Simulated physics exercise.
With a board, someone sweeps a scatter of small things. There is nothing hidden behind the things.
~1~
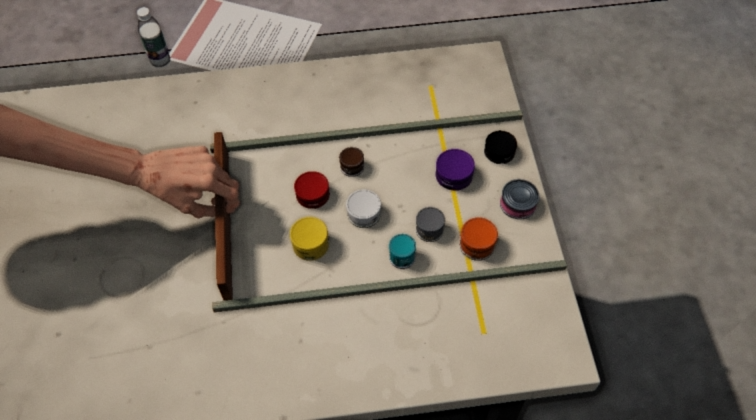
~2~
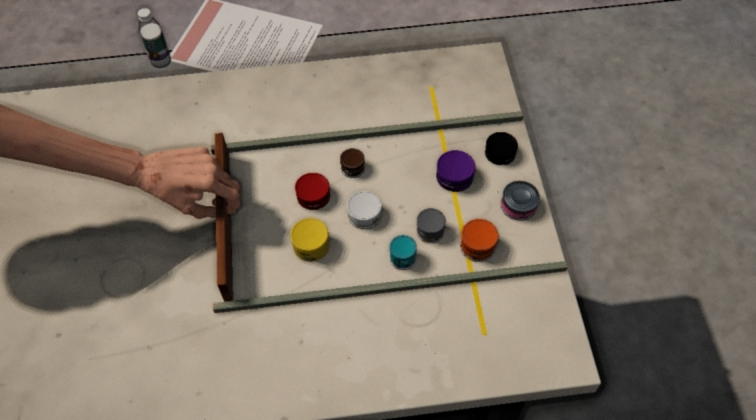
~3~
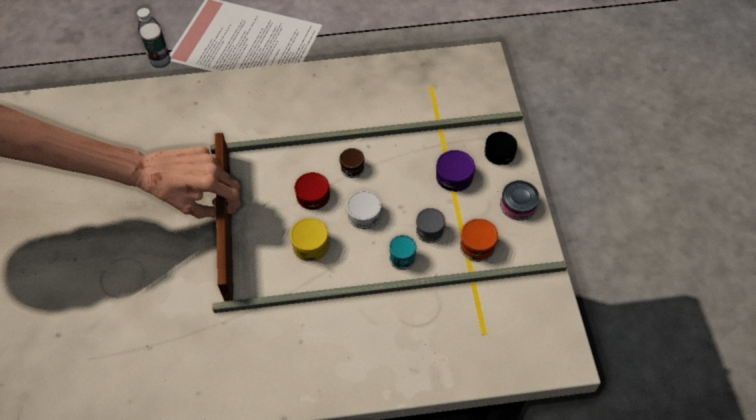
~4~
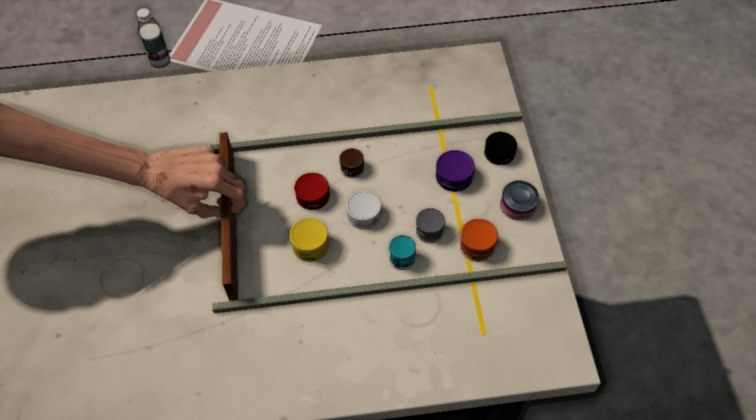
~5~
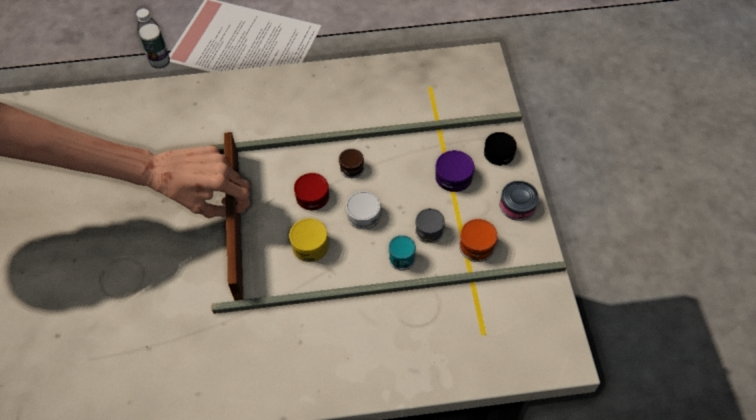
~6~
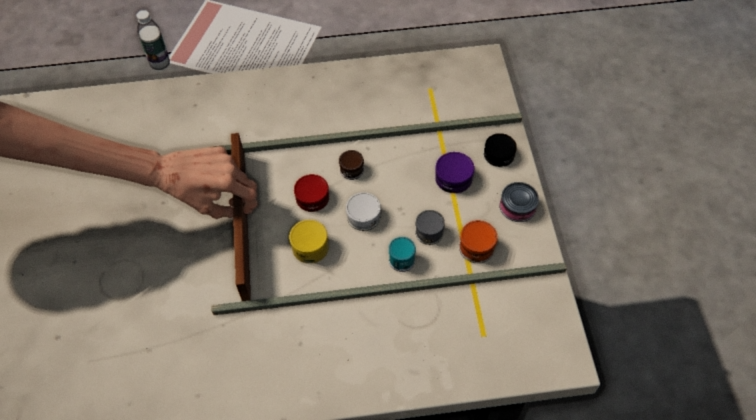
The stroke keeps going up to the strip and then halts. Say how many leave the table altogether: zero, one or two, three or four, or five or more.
It ends with no piece gone from the top.
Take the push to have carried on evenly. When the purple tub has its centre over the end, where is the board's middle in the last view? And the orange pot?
Middle approx. at (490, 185), then approx. at (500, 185).
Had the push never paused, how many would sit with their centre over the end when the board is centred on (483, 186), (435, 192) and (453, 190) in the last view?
In that order 1, 0 and 0.
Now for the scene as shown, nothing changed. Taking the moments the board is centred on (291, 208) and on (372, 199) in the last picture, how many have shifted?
The counts are 1 and 5.
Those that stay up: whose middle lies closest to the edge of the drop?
That one is the pink pot.
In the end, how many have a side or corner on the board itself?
5 in contact.
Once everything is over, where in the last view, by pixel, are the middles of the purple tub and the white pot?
The purple tub comes to rest at (502, 171), and the white pot comes to rest at (472, 200).
A little later, none off yet; pink pot at rest near (519, 202); black tub at rest near (500, 150); orange pot at rest near (478, 242).
When it is over, the number that fall off is zero.
